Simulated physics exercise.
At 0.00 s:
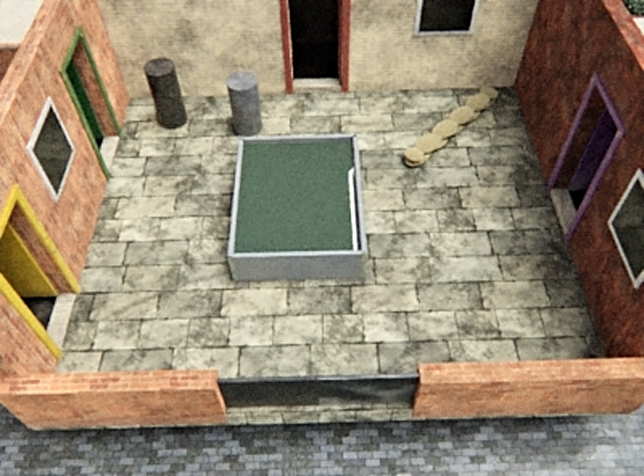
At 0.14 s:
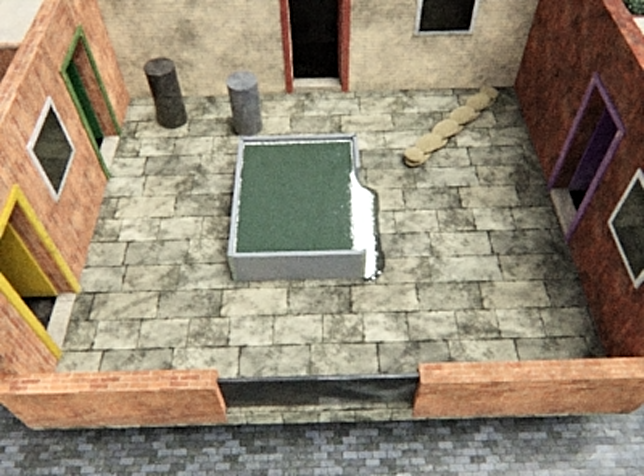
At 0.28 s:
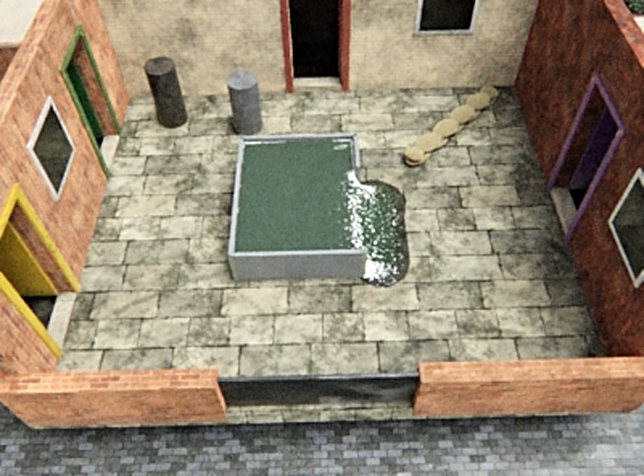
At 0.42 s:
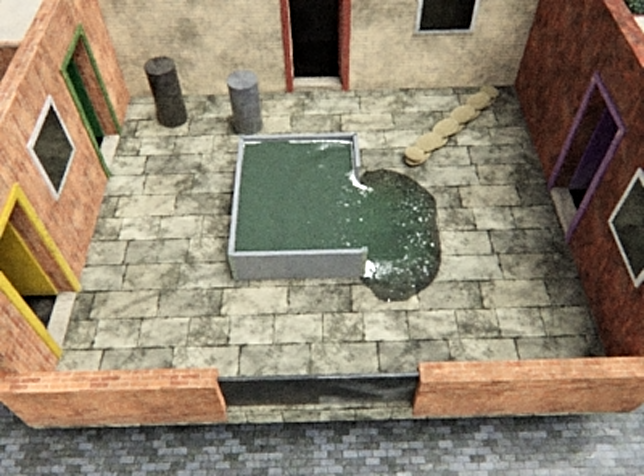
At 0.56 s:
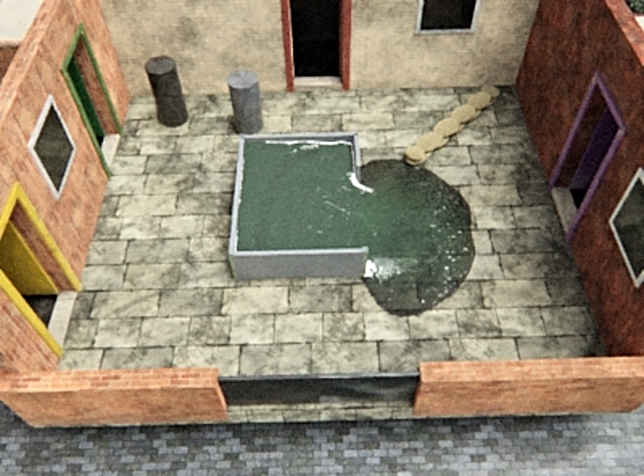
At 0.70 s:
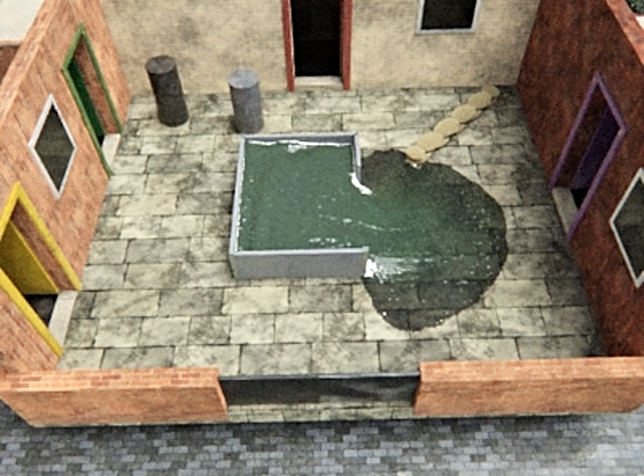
An open tank's right side bursts and green water spreads rightward across the paved court.
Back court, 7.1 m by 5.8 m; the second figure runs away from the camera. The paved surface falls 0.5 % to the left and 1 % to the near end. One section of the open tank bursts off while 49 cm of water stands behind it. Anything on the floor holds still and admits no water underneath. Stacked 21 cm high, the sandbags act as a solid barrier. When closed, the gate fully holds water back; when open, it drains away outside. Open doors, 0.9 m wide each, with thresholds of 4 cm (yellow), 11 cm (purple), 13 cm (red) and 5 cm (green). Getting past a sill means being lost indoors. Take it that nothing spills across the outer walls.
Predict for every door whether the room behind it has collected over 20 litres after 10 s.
At the end, yellow door: The total grows larger than the cap, purple door: The total grows larger than the cap, red door: The total remains smaller than the cap, green door: The total remains smaller than the cap.
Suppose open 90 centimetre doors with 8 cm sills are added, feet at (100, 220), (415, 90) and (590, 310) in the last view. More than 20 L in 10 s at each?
Note, doorways in listed order: Stays short, stays short, goes beyond.
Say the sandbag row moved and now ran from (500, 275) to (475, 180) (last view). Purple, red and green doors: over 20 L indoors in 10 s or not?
Doors: Purple stays under / red stays under / green stays under.
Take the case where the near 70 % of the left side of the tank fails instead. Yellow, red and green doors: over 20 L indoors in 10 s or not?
Yellow door surpasses it, red door doesn't reach it, green door surpasses it.
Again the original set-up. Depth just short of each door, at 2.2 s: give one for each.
You'd get yellow at 0 cm, purple at 23 cm, red at 0 cm, and green at 0 cm.
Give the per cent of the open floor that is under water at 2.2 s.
Near 30 per cent is wet.
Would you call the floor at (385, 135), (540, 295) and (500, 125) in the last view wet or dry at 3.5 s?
First spot bone dry, second soaked, third soaked.
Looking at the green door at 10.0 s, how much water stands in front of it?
Some 1.0 centimetres of depth.
After 1.4 s water covers 25 % of the floor and is deepest (26 cm) near (370, 260); yellow door not reached, purple door 6 cm at the sill, 6 L in, red door not reached, green door not reached.
After 2.2 s water covers 30 % of the floor and is deepest (40 cm) near (612, 384); yellow door not reached, purple door 23 cm at the sill, 50 L in, red door not reached, green door not reached.
After 3.5 s water covers 35 % of the floor and is deepest (23 cm) near (583, 297); yellow door not reached, purple door 16 cm at the sill, 100 L in, red door not reached, green door not reached.
After 6.0 s water covers 55 % of the floor and is deepest (14 cm) near (495, 128); yellow door not reached, purple door 9 cm at the sill, 110 L in, red door 1 cm at the sill, 0 L in, green door not reached.
After 10.0 s water covers 70 % of the floor and is deepest (12 cm) near (453, 388); yellow door 9 cm at the sill, 43 L in, purple door 6 cm at the sill, 110 L in, red door 1 cm at the sill, 0 L in, green door not reached.
